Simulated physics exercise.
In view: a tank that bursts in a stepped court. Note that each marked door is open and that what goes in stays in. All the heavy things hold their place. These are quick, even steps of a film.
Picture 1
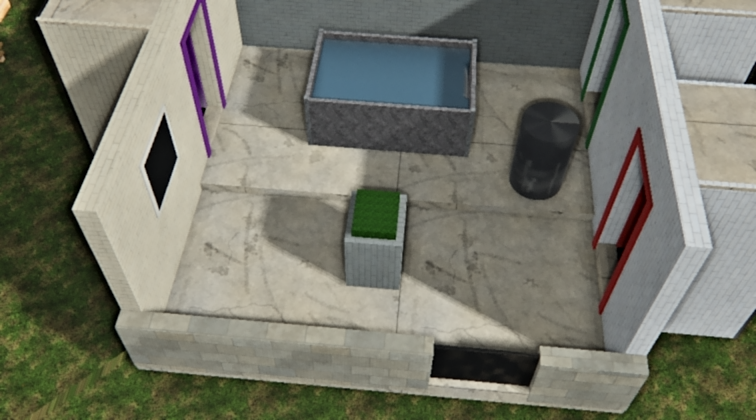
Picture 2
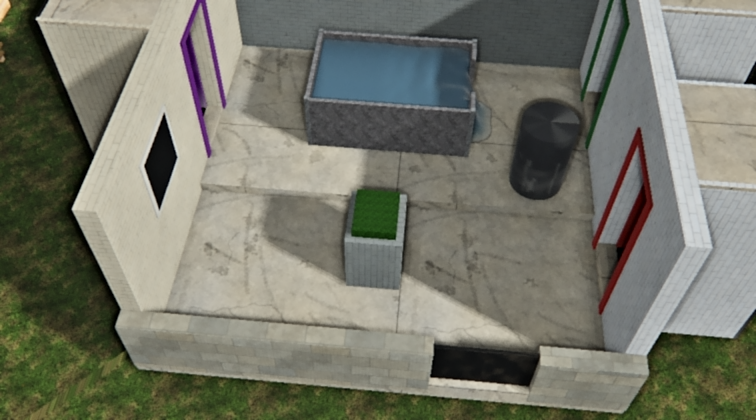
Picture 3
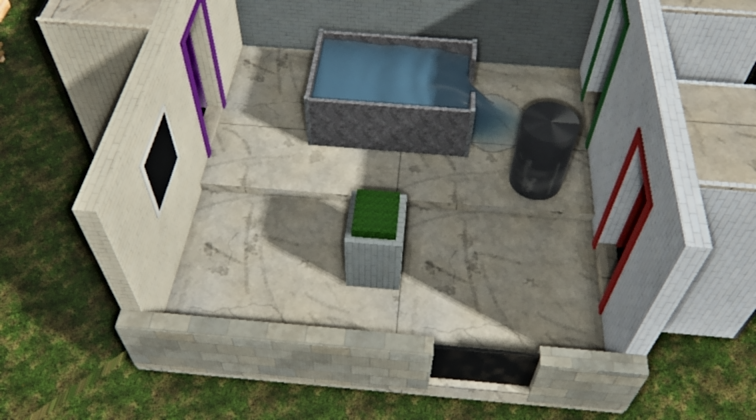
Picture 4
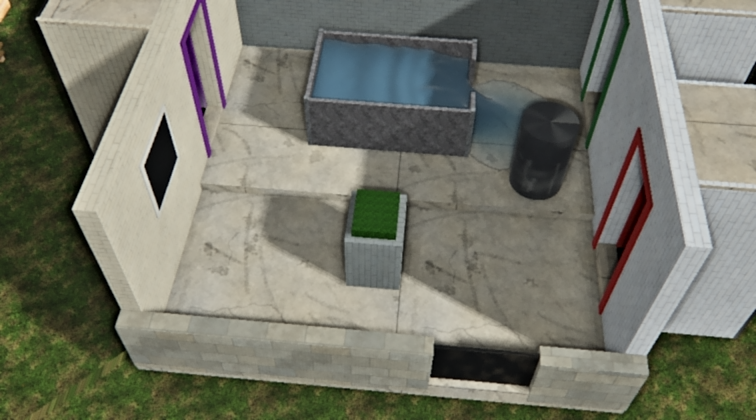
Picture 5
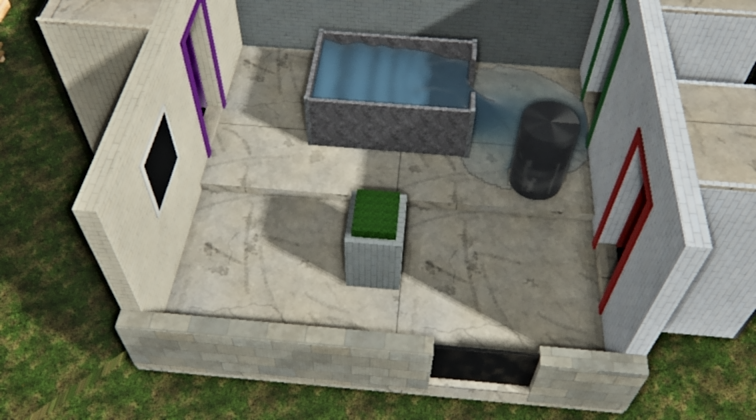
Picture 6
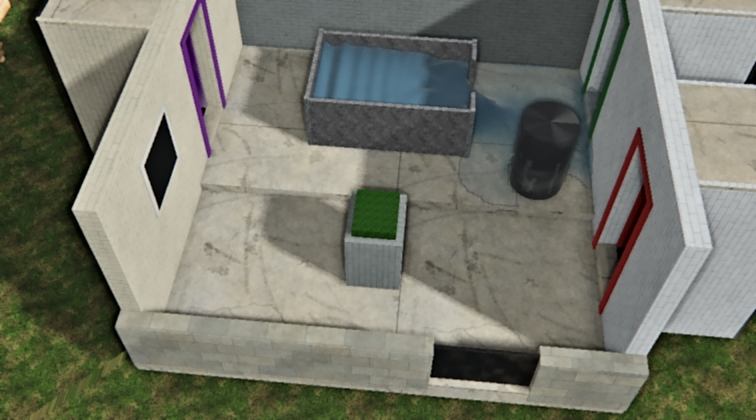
To begin with, a stone-walled tank of blue water sits whole and still in a walled court, near a dark rounded cylinder and a grass-topped block. Water then bursts from the tank's right side, spreads across the floor to the cylinder, and fans around it toward the green-framed doorway.
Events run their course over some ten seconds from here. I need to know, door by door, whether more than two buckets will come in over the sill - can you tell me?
Sure. At the green door, more than two will. At the purple door, no more than two will. At the red door, no more than two will.
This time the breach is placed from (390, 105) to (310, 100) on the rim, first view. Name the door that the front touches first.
The one in red.
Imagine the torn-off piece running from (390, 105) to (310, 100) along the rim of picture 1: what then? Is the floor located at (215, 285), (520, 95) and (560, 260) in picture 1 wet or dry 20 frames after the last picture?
In turn: Swamped, untouched, swamped.
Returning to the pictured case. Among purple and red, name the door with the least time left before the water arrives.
I'd go with the door marked red.
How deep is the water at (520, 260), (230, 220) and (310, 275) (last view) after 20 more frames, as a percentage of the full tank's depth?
My figures are about 2, 0 and 0 percent.
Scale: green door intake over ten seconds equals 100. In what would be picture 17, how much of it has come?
Around 60 in a hundred.
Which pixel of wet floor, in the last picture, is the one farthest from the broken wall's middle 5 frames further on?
Around (589, 292).
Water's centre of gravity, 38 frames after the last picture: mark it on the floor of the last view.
Around pixel (419, 150).
A moment on, water covers 20 % of the floor; the green door over two buckets in, the purple door not reached, the red door wet at the sill, nothing in.
Next, water covers 35 % of the floor; the green door far over two buckets in, the purple door not reached, the red door wet at the sill, nothing in.
Then, water covers 45 % of the floor; the green door far over two buckets in, the purple door not reached, the red door wet at the sill, nothing in.
Later, water covers 85 % of the floor; the green door far over two buckets in, the purple door wet at the sill, nothing in, the red door wet at the sill, nothing in.
In the end, water covers 95 % of the floor; the green door far over two buckets in, the purple door under two buckets in, the red door wet at the sill, nothing in.
